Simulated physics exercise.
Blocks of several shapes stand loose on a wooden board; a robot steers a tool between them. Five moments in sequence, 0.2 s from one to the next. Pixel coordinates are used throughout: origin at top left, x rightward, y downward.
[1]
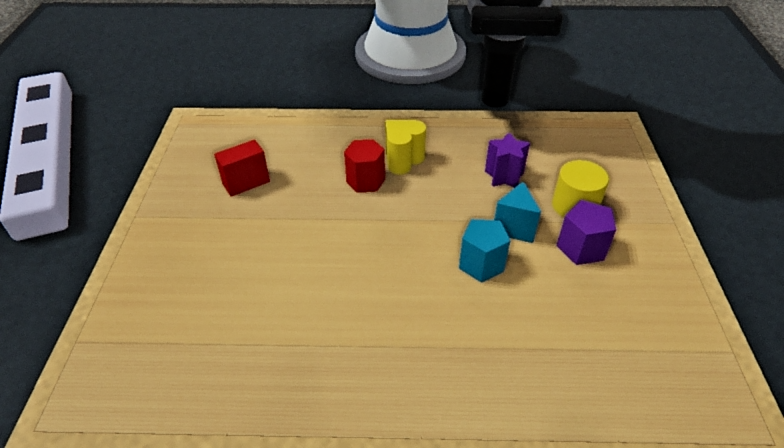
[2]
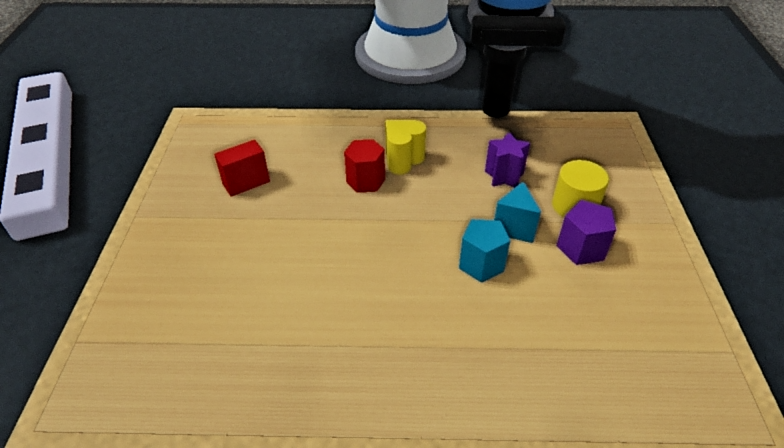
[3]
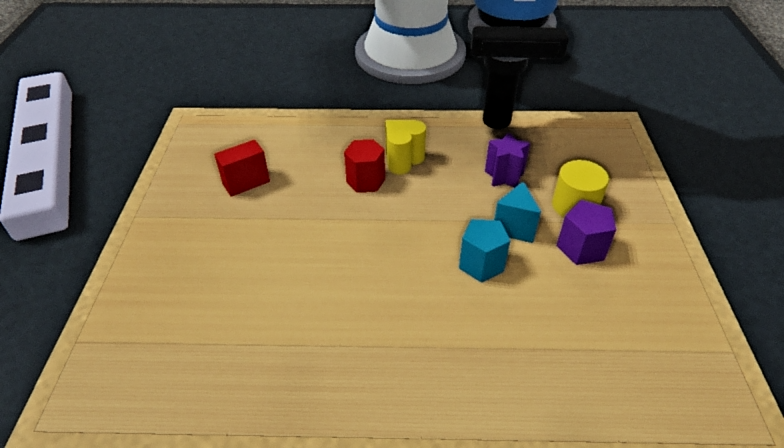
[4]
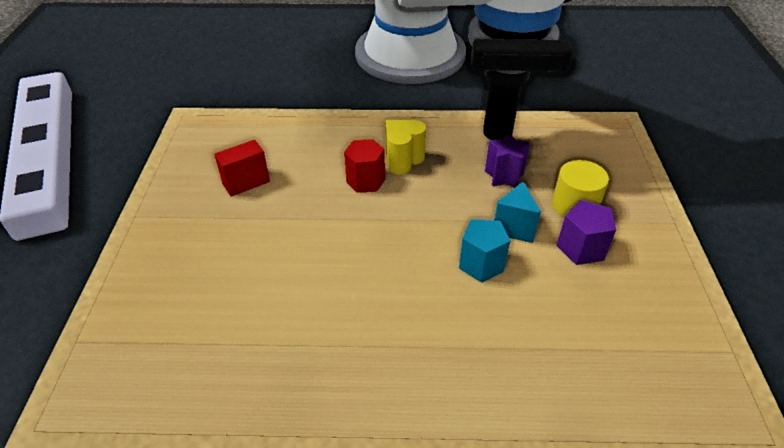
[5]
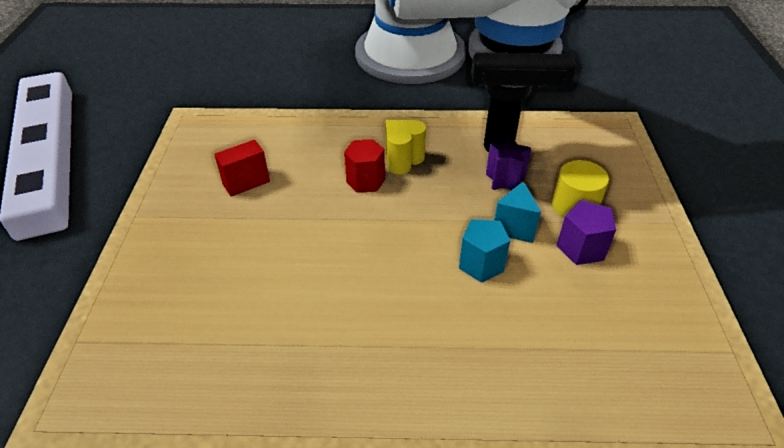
Black robot tool moving down onto the board's far edge and nudging a purple star block slightly beside loose colourful blocks.
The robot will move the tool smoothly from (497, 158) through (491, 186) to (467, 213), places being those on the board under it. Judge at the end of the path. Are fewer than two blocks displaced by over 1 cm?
Short answer: Yes.
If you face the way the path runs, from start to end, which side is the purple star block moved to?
Sideways, to the left.
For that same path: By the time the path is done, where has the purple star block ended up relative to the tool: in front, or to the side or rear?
It is no longer ahead.
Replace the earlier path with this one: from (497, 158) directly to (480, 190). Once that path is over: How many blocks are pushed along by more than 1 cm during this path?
I predict one.
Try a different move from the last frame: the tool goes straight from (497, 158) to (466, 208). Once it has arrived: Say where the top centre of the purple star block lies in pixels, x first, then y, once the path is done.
For the centre of its top, I'd go with (516, 164).
The first path, step by step. One third of the way, tool (497, 167); purple star block (517, 165).
Two thirds of the way, tool (484, 185); purple star block (518, 175), turned 35° anticlockwise; turquoise three-sided block (523, 200).
At the end, tool (469, 203); turquoise pentagonal block not moved; purple star block (517, 176), turned 45° anticlockwise; turquoise three-sided block (524, 201), turned 15° clockwise.
